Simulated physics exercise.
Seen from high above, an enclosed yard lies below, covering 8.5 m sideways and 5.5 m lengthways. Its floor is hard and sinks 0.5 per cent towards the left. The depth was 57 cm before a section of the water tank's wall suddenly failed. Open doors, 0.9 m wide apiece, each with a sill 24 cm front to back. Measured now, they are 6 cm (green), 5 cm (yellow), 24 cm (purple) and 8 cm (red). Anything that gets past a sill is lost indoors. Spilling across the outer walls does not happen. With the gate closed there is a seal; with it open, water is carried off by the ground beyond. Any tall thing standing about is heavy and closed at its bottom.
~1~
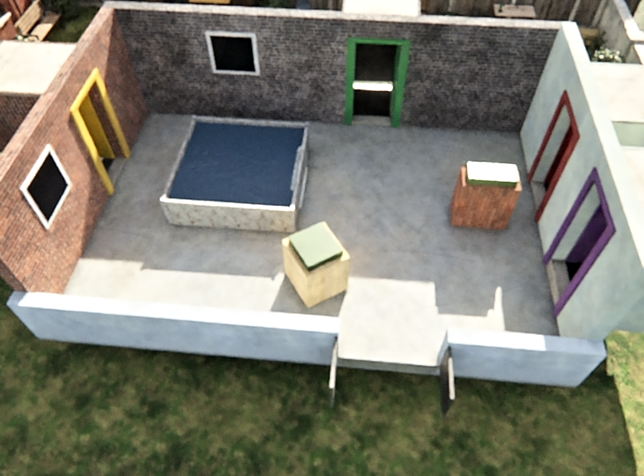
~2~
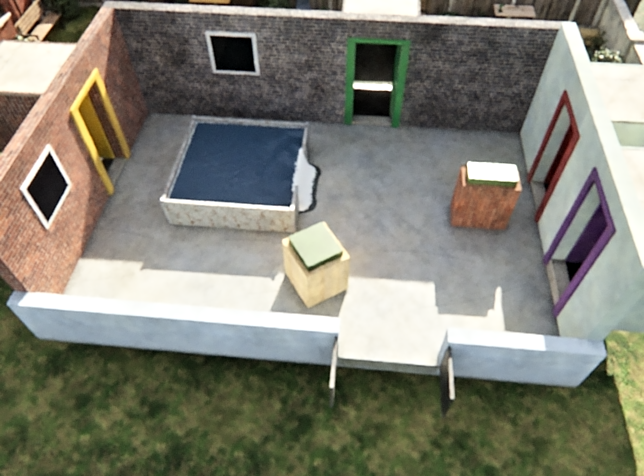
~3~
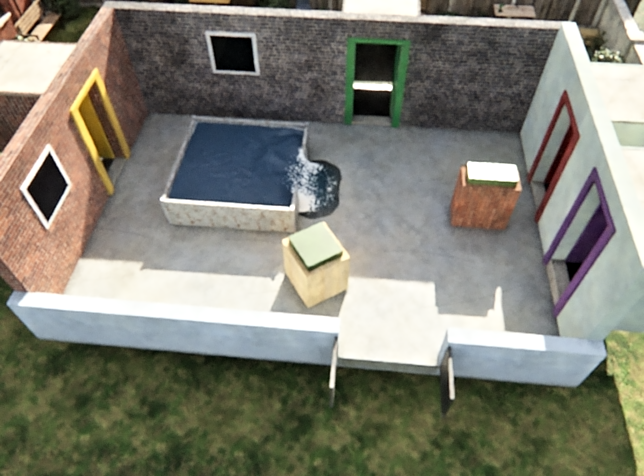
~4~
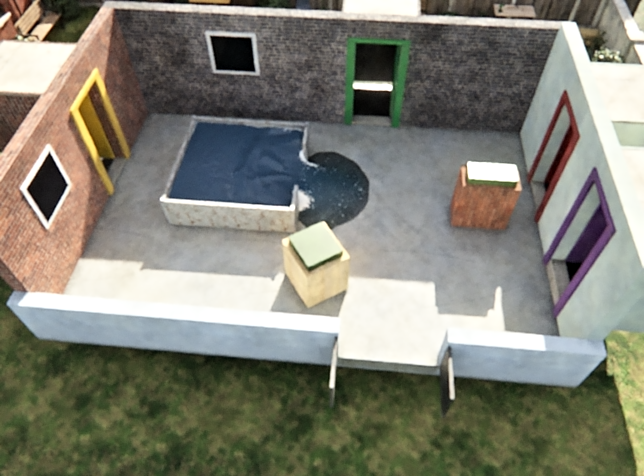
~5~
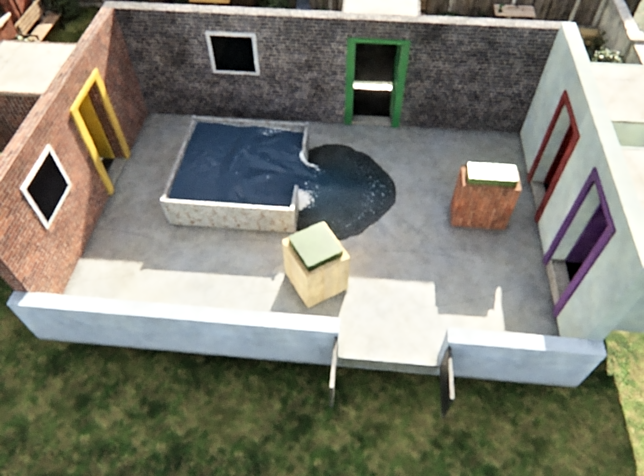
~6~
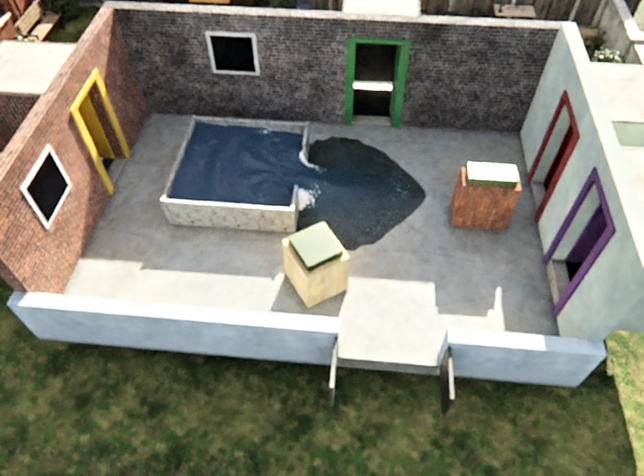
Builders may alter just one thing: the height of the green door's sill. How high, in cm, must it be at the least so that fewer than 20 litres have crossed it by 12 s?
At least roughly 6.5 cm high.
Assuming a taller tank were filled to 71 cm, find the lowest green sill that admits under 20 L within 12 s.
Then around 7.5 centimetres.
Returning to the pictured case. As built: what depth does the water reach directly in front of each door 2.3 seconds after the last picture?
Door by door in centimetres - green 6, yellow 0, purple 13, red 15.
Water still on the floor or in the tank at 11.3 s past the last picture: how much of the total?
I'd estimate some 84 in a hundred.
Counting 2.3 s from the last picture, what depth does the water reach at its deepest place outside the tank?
About 30 cm at most.
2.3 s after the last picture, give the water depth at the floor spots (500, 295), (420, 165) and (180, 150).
Roughly 5, 4 and 0 centimetres.
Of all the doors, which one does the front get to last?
Yellow.
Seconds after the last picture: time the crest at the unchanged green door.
Approximately 9.0 s.
Then, 0.7 s after the last picture water covers 25 % of the floor, deepest (33 cm) near (307, 188); 3 cm at the green door, 0 litres in over its 6 cm sill.
Then, 2.3 s after the last picture water covers 50 % of the floor, deepest (30 cm) near (564, 362); 6 cm at the green door, 3 litres in over its 6 cm sill.
Then, 11.3 s after the last picture water covers 90 % of the floor, deepest (11 cm) near (344, 279); 7 cm at the green door, 22 litres in over its 6 cm sill.
At the green door as built, the water peaked near 9 cm, 9.1 s after the last picture.
Run again over the same 12 s with other heights there, 30 litres in over 5.5 cm, 7 litres over 7.5 cm. The limit of 20 litres is kept from about 6.5 cm up.
